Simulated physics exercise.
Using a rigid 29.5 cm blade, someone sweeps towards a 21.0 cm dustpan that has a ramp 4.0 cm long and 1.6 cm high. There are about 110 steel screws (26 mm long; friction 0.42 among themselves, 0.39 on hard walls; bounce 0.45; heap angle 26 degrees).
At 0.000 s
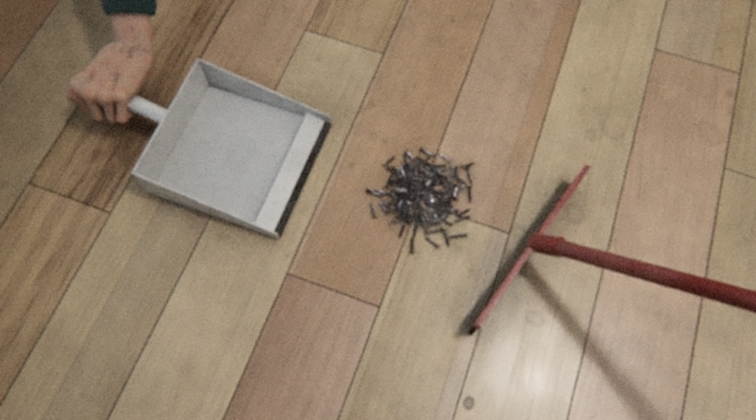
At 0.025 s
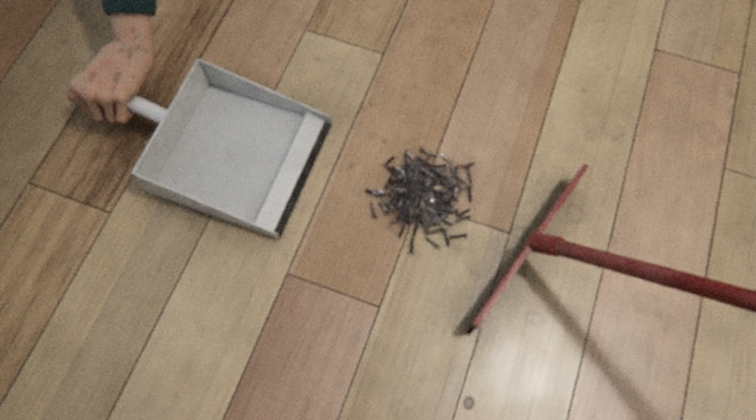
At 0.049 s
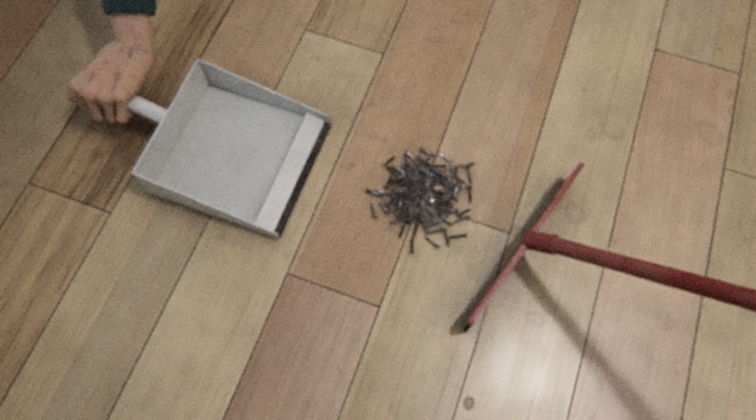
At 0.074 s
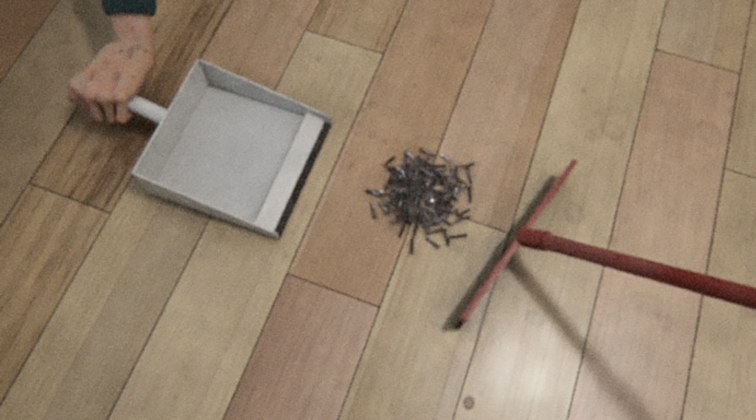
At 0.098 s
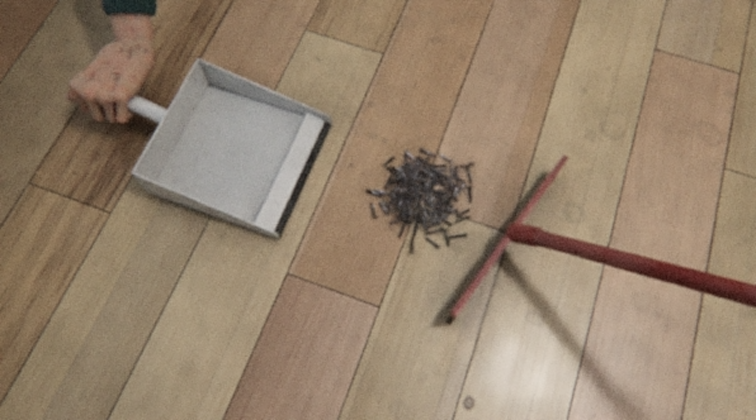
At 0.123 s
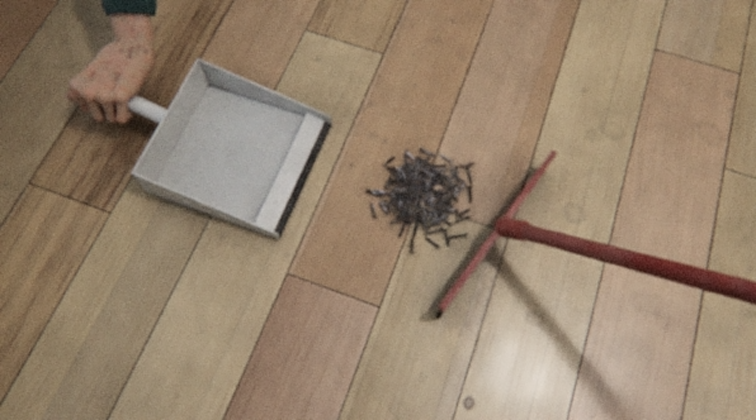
A red-handled floor blade starts out on the right of a wooden floor, apart from a loose pile of small dark screws. It slides slowly left, closing most of the gap to the pile, which stays unmoved, while a hand at the upper left keeps a pale dustpan still.
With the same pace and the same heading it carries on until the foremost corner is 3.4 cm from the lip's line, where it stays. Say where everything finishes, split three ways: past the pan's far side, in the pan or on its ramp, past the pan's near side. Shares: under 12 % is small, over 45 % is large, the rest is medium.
Far side: A medium share; pan: A small share; near side: A small share.
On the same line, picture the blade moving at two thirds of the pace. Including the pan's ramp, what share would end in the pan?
About 0 %.
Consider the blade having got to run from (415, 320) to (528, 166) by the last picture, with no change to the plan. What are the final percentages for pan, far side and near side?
You'd see pan at 10, far at 20 and near at 0.
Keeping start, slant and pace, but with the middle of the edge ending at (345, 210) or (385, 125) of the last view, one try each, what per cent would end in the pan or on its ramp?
Some 0 in a hundred and 5 in a hundred.
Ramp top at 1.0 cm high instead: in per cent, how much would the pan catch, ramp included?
I'd expect close to 5 per cent.
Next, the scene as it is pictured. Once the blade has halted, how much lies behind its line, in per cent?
Some 0 percent of it.
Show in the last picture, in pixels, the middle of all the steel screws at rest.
Somewhere near (339, 149) in the last picture.
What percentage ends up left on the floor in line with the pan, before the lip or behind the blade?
75 %.
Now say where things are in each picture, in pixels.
The first picture shows blade from (477, 325) to (584, 170), moved 0.0 cm, 0 of the pieces shifted so far; middle of the pieces at (423, 193); pan at (231, 154).
The second picture shows blade from (476, 324) to (583, 170), moved 0.2 cm, 0 of the pieces shifted so far; middle of the pieces at (423, 193).
The third picture shows blade from (472, 322) to (579, 168), moved 0.8 cm, 0 of the pieces shifted so far; middle of the pieces at (423, 193).
The fourth picture shows blade from (464, 319) to (572, 165), moved 1.9 cm, 0 of the pieces shifted so far; middle of the pieces at (423, 193).
The fifth picture shows blade from (454, 314) to (563, 161), moved 3.4 cm, 0 of the pieces shifted so far; middle of the pieces at (423, 193).
The sixth picture shows blade from (442, 308) to (552, 157), moved 5.1 cm, 0 of the pieces shifted so far; middle of the pieces at (423, 193); pan at (231, 154). Its pace works out near 0.70 m/s, heading 6 degrees away from the viewer's side.
After 0.29 s, middle of the blade 19 cm from the lip; 0 % over the lip, far side 5 %, near side 0 %.
Then, at 0.40 s, middle of the blade 11 cm from the lip; 0 % over the lip, far side 15 %, near side 0 %.
After 0.65 s, middle of the blade 8 cm from the lip; 5 % over the lip, far side 25 %, near side 0 %.
In the end, at 1.3 s, far side 25 %, pan 5 %, near side 0 %, in front of the lip or behind the blade 75 %.
